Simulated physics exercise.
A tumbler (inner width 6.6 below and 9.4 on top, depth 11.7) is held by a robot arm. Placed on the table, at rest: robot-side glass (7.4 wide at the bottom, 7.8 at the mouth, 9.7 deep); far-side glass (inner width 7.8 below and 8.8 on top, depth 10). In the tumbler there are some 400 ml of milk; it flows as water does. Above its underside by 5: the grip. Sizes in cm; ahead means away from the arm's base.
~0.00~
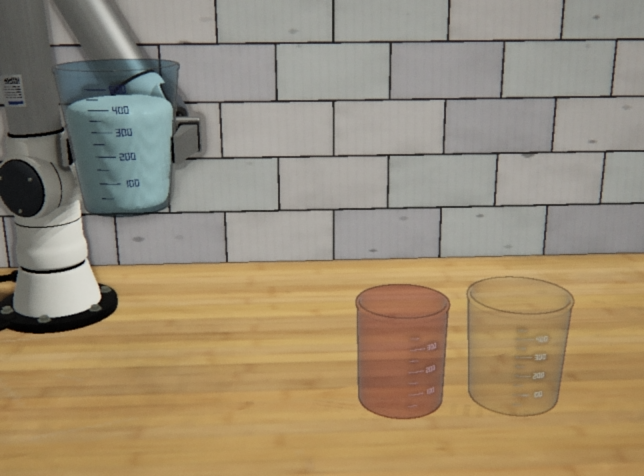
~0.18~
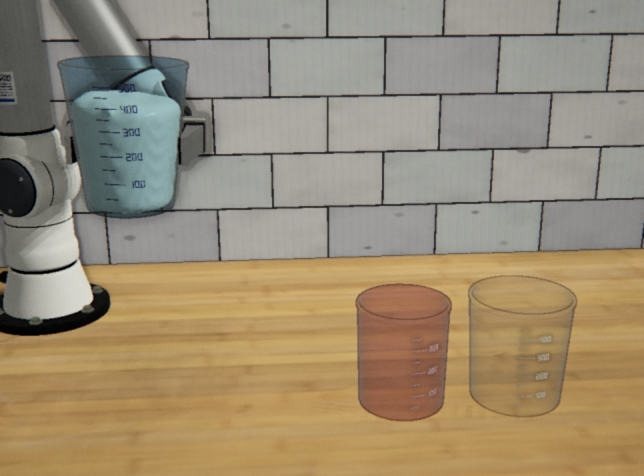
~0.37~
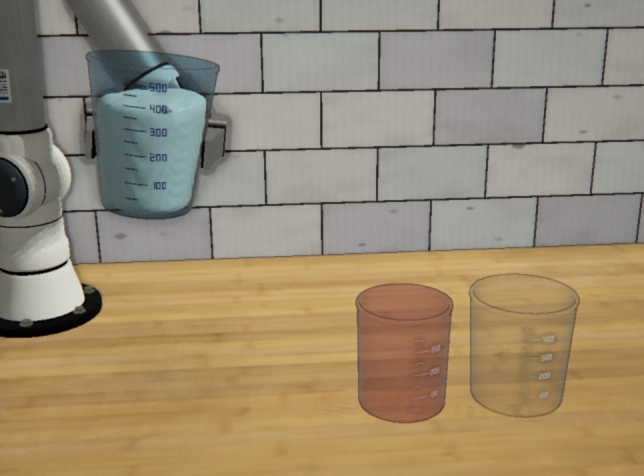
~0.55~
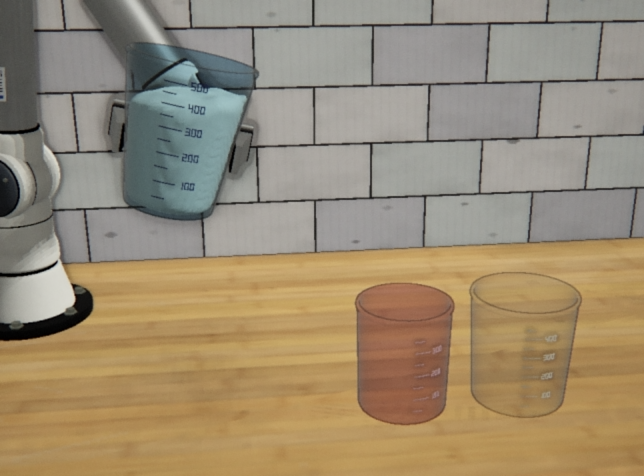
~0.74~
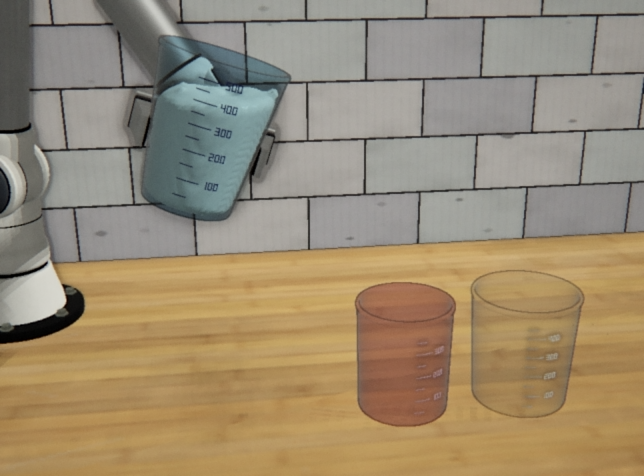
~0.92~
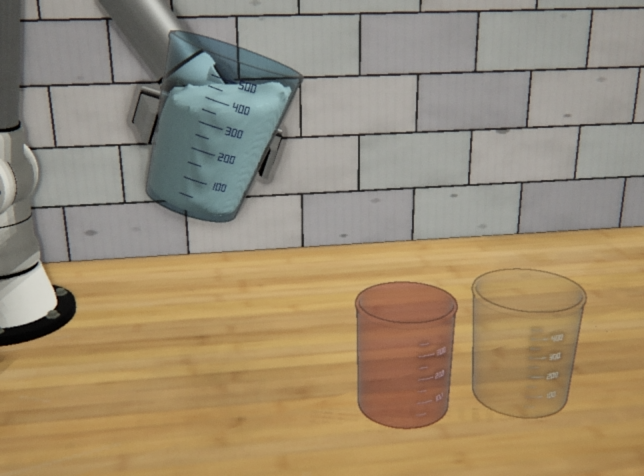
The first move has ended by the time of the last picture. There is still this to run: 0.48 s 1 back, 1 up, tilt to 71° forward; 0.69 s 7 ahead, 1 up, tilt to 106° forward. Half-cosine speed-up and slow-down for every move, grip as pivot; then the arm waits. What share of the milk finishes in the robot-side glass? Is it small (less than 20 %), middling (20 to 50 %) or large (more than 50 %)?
It is large.
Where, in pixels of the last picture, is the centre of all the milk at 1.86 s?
Near (371, 279).
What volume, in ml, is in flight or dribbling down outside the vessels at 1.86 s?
Amount outside the vessels: Near 60 ml.
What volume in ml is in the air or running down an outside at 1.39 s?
Some 50 ml.
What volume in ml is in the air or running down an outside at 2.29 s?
About 5 ml.
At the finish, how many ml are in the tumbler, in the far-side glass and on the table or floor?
Roughly 0, 5, 150 ml.
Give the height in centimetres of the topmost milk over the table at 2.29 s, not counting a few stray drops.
About 9 cm.
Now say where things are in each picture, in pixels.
In the first picture, tumbler middle at (123, 139), level; upper third of the milk around (121, 115), from x 70 to 170, top at y 100; 405 ml in the tumbler.
In the second picture, tumbler middle at (128, 138), tilted 2° forward; upper third of the milk around (124, 112), from x 75 to 180, top at y 95.
In the third picture, tumbler middle at (150, 137), tilted 7° forward; upper third of the milk around (152, 110), from x 100 to 205, top at y 90.
In the fourth picture, tumbler middle at (180, 135), tilted 13° forward; upper third of the milk around (185, 109), from x 130 to 245, top at y 90.
In the fifth picture, tumbler middle at (205, 134), tilted 18° forward; upper third of the milk around (212, 107), from x 145 to 275, top at y 85.
In the sixth picture, tumbler middle at (213, 132), tilted 20° forward; upper third of the milk around (225, 106), from x 155 to 290, top at y 85; 405 ml in the tumbler.
After 1.39 s, tilted 71° forward, liquid up to 27 above the table; 335 ml in the tumbler, 20 ml in the robot-side glass, 50 ml in the air or running down outside.
After 1.86 s, tilted 97° forward, liquid up to 39 above the table; 210 ml in the robot-side glass, 130 ml in the tumbler, 5 ml on the table or floor, 55 ml in the air or running down outside.
After 2.29 s, tilted 106° forward, liquid up to 19 above the table; 245 ml in the robot-side glass, 145 ml on the table or floor, 5 ml in the far-side glass, 5 ml in the air or running down outside.
After 3.09 s, tilted 106° forward, liquid up to 6 above the table; 245 ml in the robot-side glass, 155 ml on the table or floor, 5 ml in the far-side glass.
At rest, 245 ml in the robot-side glass, 155 ml on the table or floor, 5 ml in the far-side glass. That is 60 % in the robot-side glass.
